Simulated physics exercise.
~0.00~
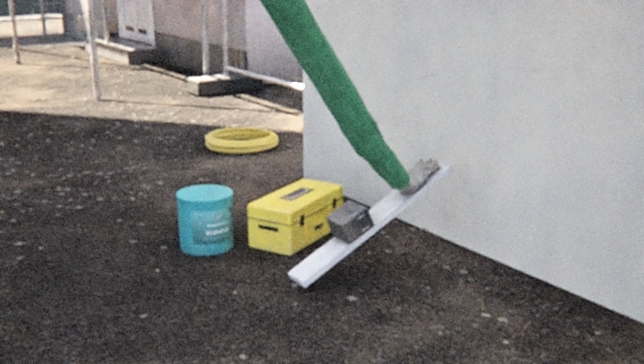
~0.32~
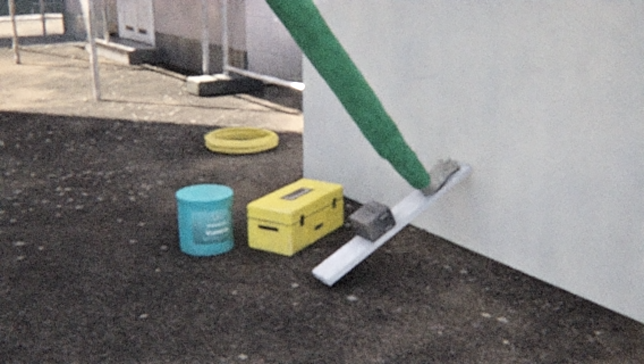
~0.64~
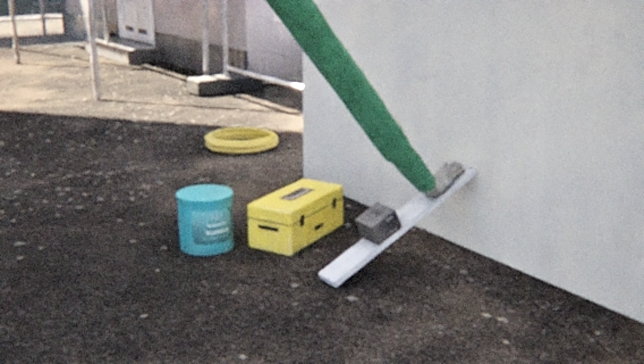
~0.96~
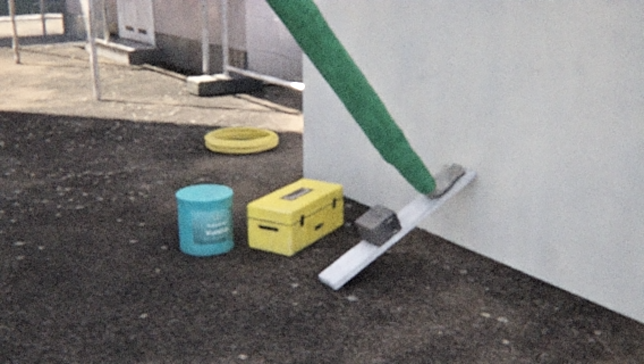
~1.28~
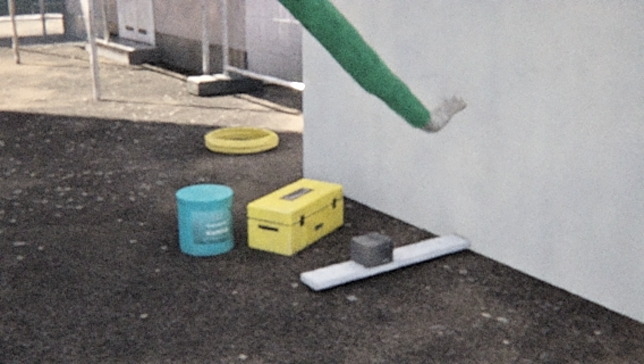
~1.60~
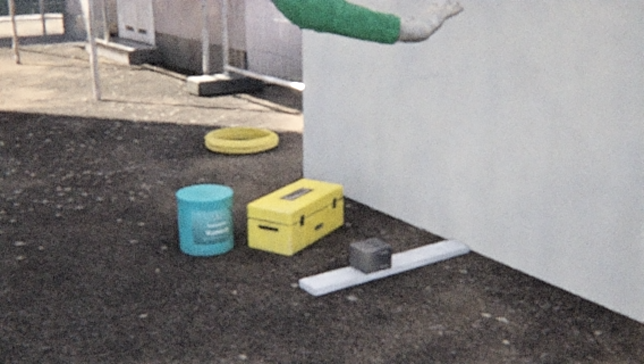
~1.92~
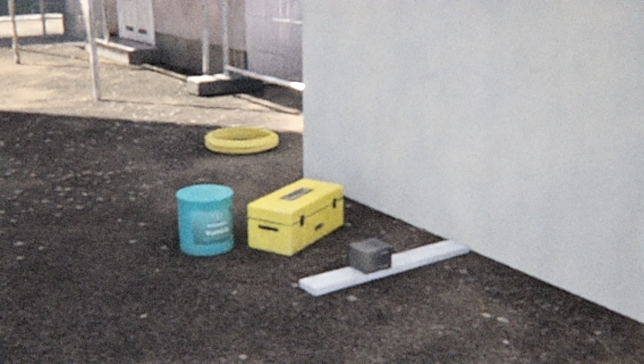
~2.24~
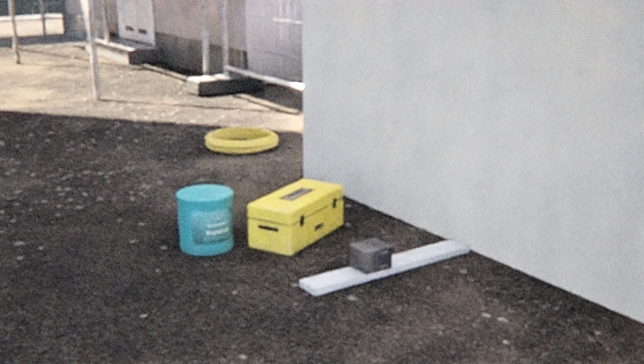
At the start, a green-sleeved arm reaches down from above and holds a white plank at a slant near a pale wall, with a small grey block resting on it. A turquoise pail, a yellow toolbox and a yellow ring sit on the dark ground to the left. The hand moves the plank a little to the right, toward the wall, and holds it there briefly. Then it lets go and draws back, and the plank drops. The arm leaves at the top, and the plank ends lying low on the ground, the block still on it.
